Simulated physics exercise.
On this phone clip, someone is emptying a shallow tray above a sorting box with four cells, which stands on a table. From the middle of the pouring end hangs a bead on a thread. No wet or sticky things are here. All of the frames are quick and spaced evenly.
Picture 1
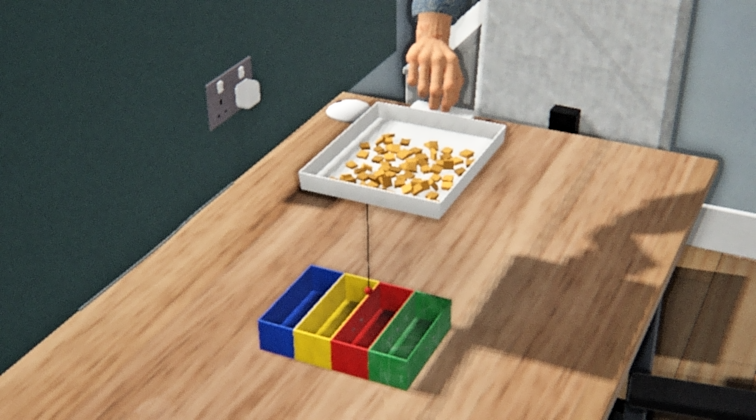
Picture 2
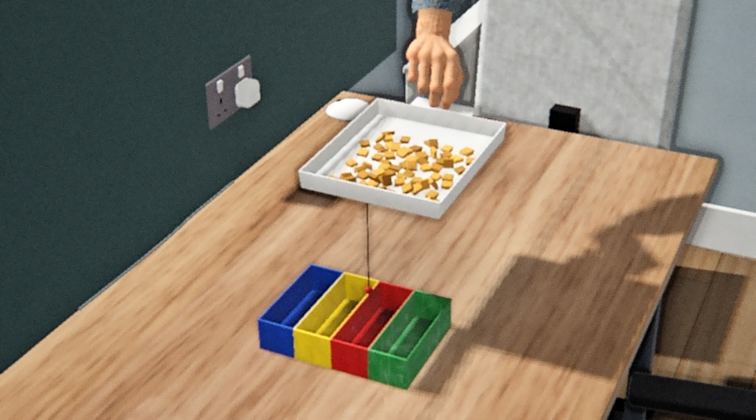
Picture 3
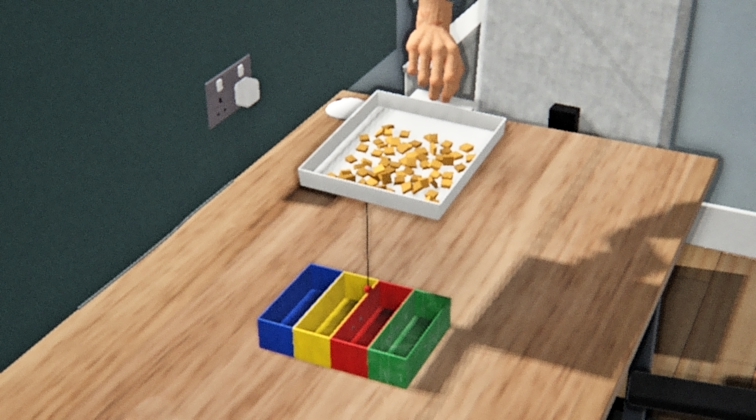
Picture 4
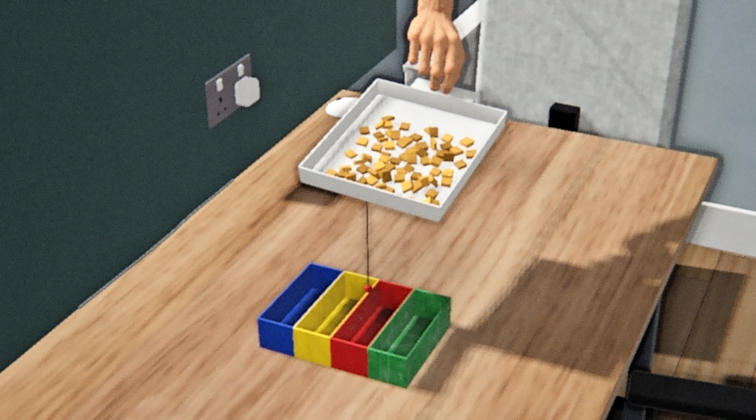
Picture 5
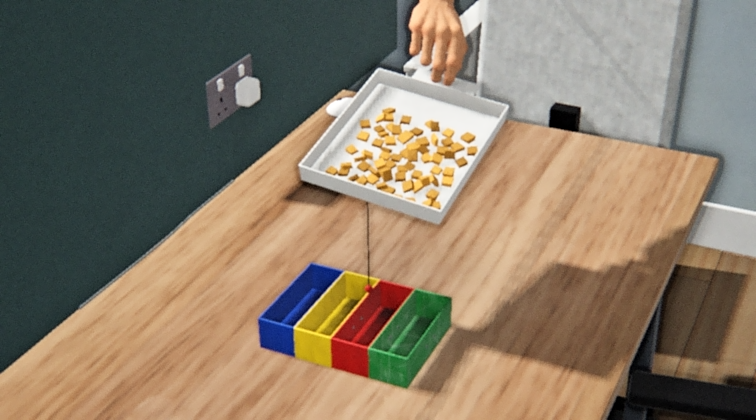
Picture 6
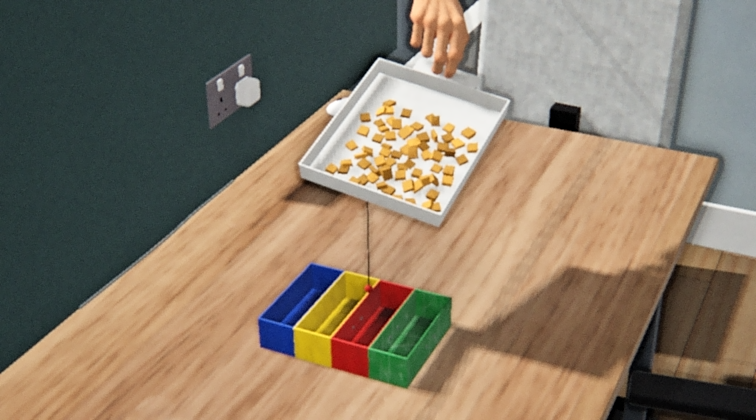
A hand at the far end of a shallow white tray of golden cereal squares gradually raised that end, tilting the tray above a box with blue, yellow, red and green cells.
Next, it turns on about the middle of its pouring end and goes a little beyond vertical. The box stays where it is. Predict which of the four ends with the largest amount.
The green one ends with the most.
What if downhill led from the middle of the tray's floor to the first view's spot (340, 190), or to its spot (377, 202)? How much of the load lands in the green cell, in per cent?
You'd see roughly 0 per cent the first time and 30 per cent the second.
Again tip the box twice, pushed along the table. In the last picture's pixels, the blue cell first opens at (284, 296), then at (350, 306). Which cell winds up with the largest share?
Try 1 - green; try 2 - the red one.
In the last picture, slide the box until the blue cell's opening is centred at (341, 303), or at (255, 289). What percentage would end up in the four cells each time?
First some 100, then 0 per cent.
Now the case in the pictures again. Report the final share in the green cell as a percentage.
Around 70 per cent.
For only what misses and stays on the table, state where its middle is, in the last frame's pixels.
The centre sits close to (466, 373).
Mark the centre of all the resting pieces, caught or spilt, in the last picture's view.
Roughly at pixel (418, 343).
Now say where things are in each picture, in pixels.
Corners of the pouring end near (301, 172) and (439, 202), level; middle of the load near (396, 170), cereal squares; bead on its thread near (369, 291); blue cell near (277, 337); yellow cell near (313, 347); red cell near (350, 357); green cell near (388, 368), in the first frame.
Corners of the pouring end near (301, 171) and (439, 202), level; middle of the load near (396, 168), in the second frame.
Corners of the pouring end near (301, 169) and (439, 203), tipped barely, lowest at the right corner; middle of the load near (396, 165), in the third frame.
Corners of the pouring end near (301, 166) and (439, 206), tipped a little, lowest at the right corner; middle of the load near (396, 161), in the fourth frame.
Corners of the pouring end near (301, 165) and (440, 210), tipped a little, lowest at the right corner; middle of the load near (397, 158), in the fifth frame.
Corners of the pouring end near (302, 164) and (440, 213), tipped clearly, lowest at the right corner; middle of the load near (407, 150); blue cell near (277, 335); yellow cell near (313, 345); red cell near (350, 355); green cell near (388, 365), in the sixth frame.
Shortly afterwards, tray tipped steeply; the whole lot on the tray.
Next, tray tipped past a quarter turn; near two thirds on the tray; a little in the green cell; only a few in the red cell; near a quarter falling or outside the box.
Some moments later, tray tipped past a quarter turn; near two thirds in the green cell; a little in the red cell; near a quarter falling or outside the box.
In the end, tray tipped past a quarter turn; near two thirds in the green cell; a little in the red cell; none at all in the yellow cell; none at all in the blue cell; near a quarter outside the box.
